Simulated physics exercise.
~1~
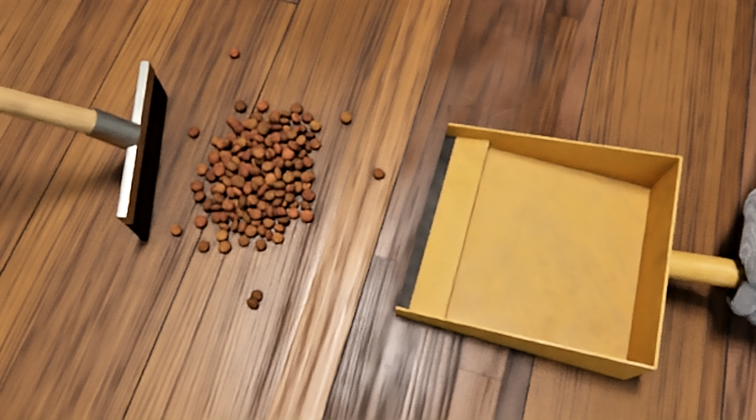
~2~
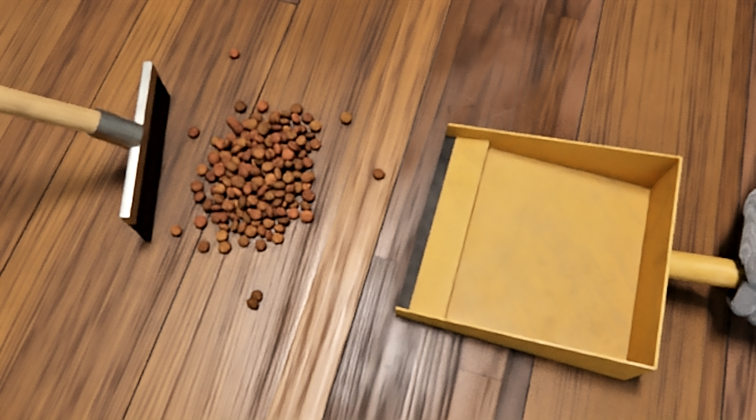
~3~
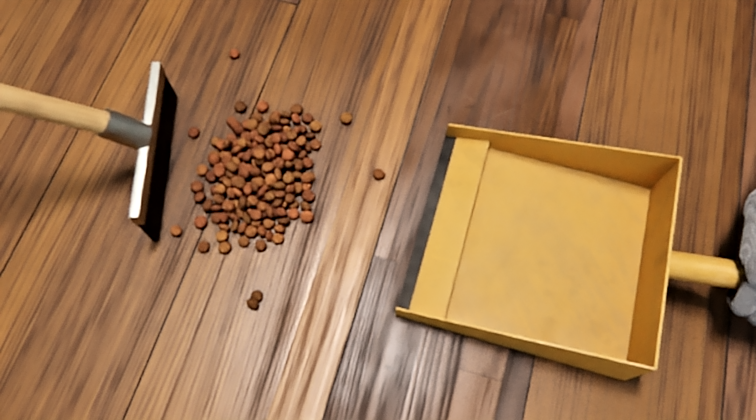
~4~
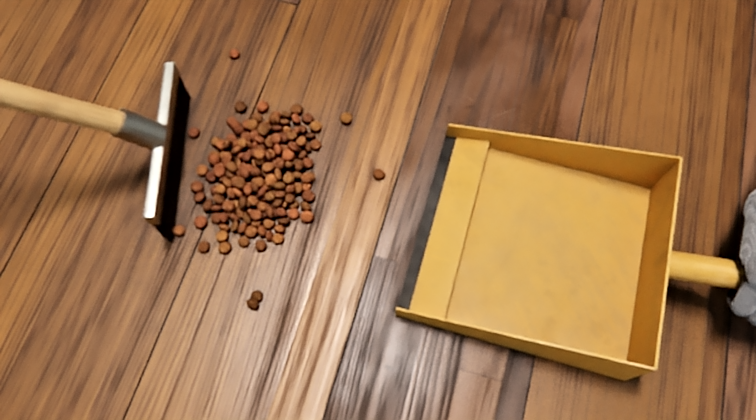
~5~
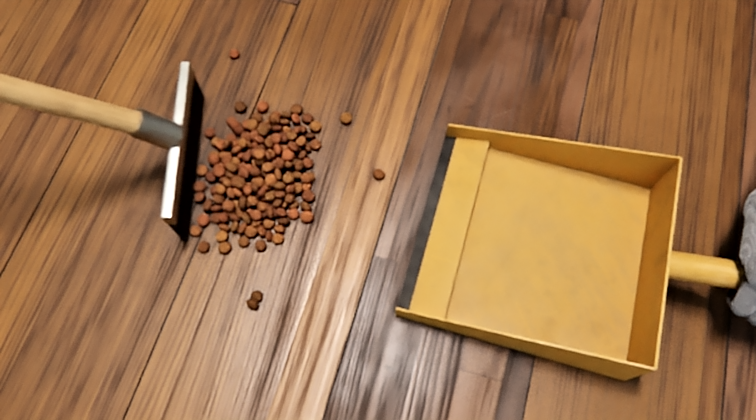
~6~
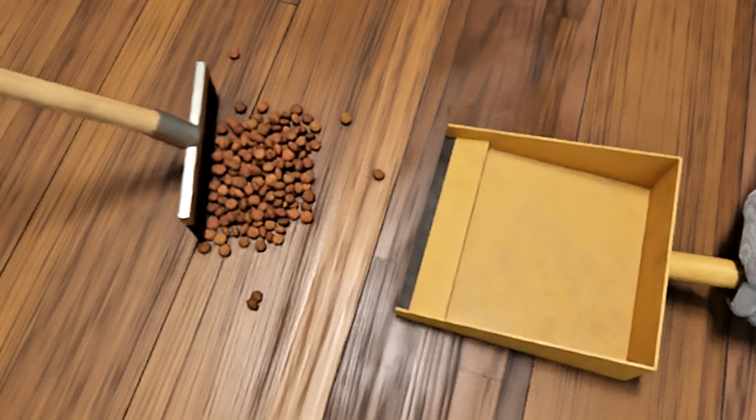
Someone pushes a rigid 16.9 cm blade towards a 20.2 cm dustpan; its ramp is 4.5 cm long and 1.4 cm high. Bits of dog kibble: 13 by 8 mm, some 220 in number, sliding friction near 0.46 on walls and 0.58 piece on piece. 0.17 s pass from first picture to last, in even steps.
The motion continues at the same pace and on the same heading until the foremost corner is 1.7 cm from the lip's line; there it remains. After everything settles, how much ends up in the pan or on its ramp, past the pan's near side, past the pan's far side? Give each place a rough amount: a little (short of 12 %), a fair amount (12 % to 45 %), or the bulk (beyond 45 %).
Pan: A fair amount; near side: A little; far side: A fair amount.
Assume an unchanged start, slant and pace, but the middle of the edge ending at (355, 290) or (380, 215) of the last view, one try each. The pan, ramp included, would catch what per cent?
About 5 and 20 per cent.
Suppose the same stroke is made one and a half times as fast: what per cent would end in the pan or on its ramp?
Then near 25 in a hundred.
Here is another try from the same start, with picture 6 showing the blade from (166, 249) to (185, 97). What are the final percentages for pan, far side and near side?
That ends as pan 0, far 0, and near 10.
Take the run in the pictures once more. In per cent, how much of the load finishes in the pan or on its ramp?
Roughly 25 %.
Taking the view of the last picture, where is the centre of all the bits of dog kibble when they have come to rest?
Once everything settles, the centre is around (423, 168).
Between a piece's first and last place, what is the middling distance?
Somewhere around 18 centimetres.
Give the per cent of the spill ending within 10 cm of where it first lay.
I'd say about 10 per cent.
Then, 0.22 s after the last picture, middle of the blade 14 cm from the lip; 0 % over the lip, far side 5 %, near side 0 %.
Then, 0.36 s after the last picture, middle of the blade 7 cm from the lip; 0 % over the lip, far side 15 %, near side 0 %.
Then, 0.63 s after the last picture, middle of the blade 4 cm from the lip; 25 % over the lip, far side 25 %, near side 0 %.
In the end, pan 25 %, near side 0 %, far side 25 %, in front of the lip or behind the blade 50 %.
